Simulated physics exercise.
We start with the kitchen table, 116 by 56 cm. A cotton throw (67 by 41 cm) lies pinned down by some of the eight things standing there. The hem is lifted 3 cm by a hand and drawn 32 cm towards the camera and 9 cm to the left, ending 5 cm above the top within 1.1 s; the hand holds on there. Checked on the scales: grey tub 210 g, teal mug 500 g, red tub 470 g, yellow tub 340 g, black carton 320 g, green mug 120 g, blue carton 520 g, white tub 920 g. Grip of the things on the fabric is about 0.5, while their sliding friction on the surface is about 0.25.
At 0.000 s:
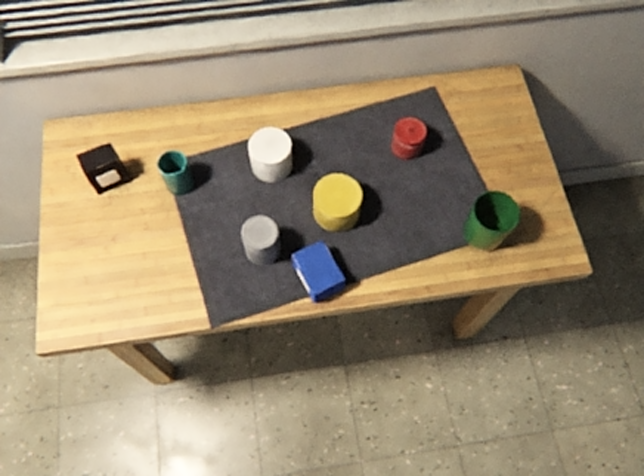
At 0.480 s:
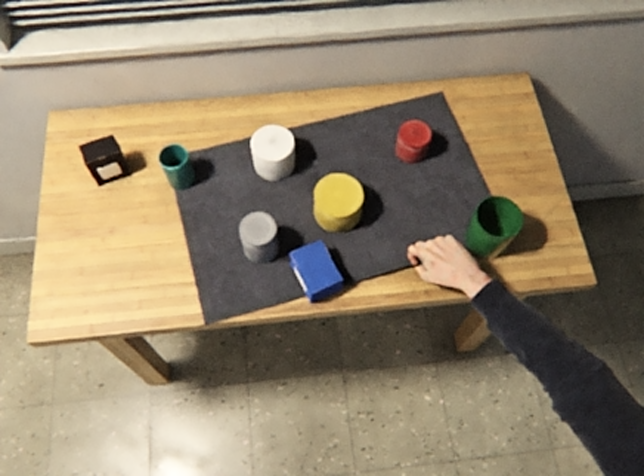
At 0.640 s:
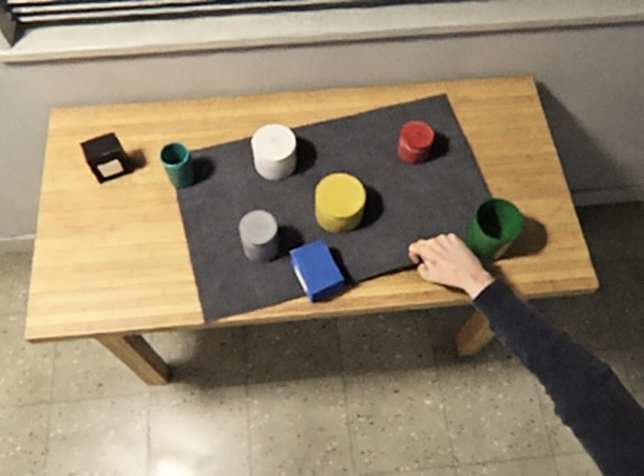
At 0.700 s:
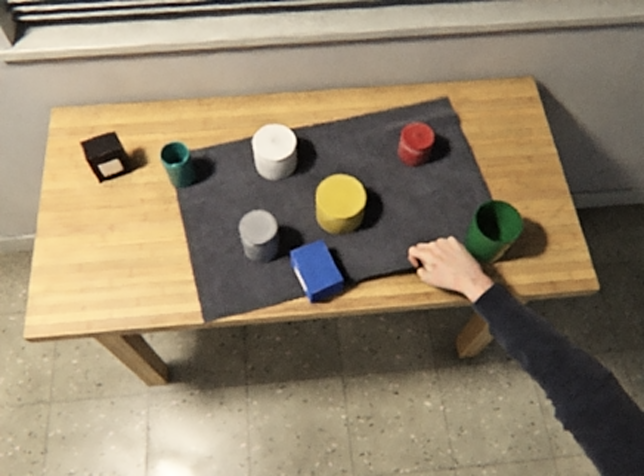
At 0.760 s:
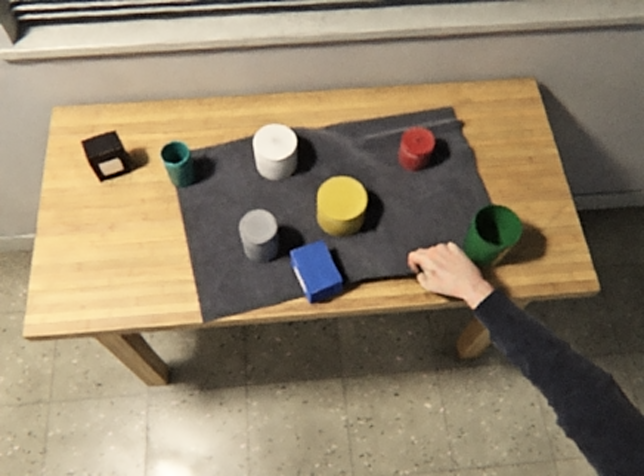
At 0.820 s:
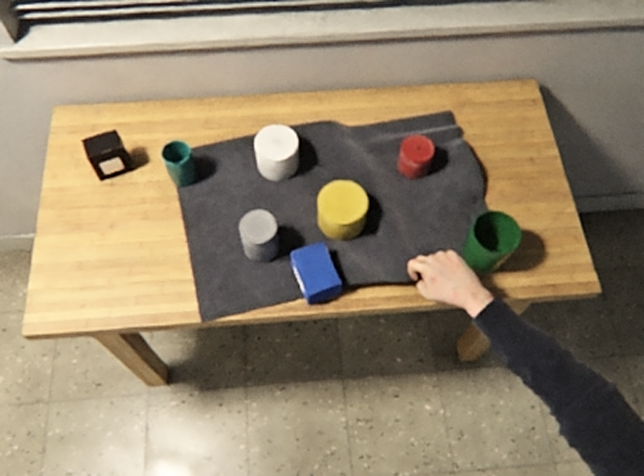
A hand grips the dark cloth's front edge and tugs it slightly, wrinkling its back corner.
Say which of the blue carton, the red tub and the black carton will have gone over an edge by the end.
As I see it, blue carton: Off; red tub: Off; black carton: On.
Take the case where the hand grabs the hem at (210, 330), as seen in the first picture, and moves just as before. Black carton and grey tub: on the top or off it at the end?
That way the black carton would end up on its support and the grey tub off its support.
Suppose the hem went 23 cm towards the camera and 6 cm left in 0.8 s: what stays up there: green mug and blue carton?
So the green mug comes down, and the blue carton comes down.
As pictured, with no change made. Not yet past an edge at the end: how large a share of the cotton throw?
Around 35 percent.
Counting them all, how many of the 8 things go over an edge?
Counted result: 5.
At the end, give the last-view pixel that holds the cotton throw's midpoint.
(381, 321) or thereabouts.
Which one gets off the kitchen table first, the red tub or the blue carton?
The blue one goes first.
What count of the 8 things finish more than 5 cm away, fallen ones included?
I count 7.
After 1.0 s, 95 % of the cotton throw is still over the top; red tub 12 cm off its start, blue carton 6 cm off its start, green mug 10 cm off its start.
After 1.3 s, 75 % of the cotton throw is still over the top; red tub 23 cm off its start, blue carton on its side, 14 cm off its start, green mug 23 cm off its start.
After 1.5 s, 55 % of the cotton throw is still over the top; red tub 33 cm off its start at (415, 273), blue carton over the edge, green mug over the edge.
After 1.7 s, 45 % of the cotton throw is still over the top; red tub 37 cm off its start, blue carton over the edge, green mug over the edge.
After 3.3 s, 35 % of the cotton throw is still over the top; red tub over the edge, blue carton over the edge, black carton 0 cm off its start at (102, 142), yellow tub over the edge.
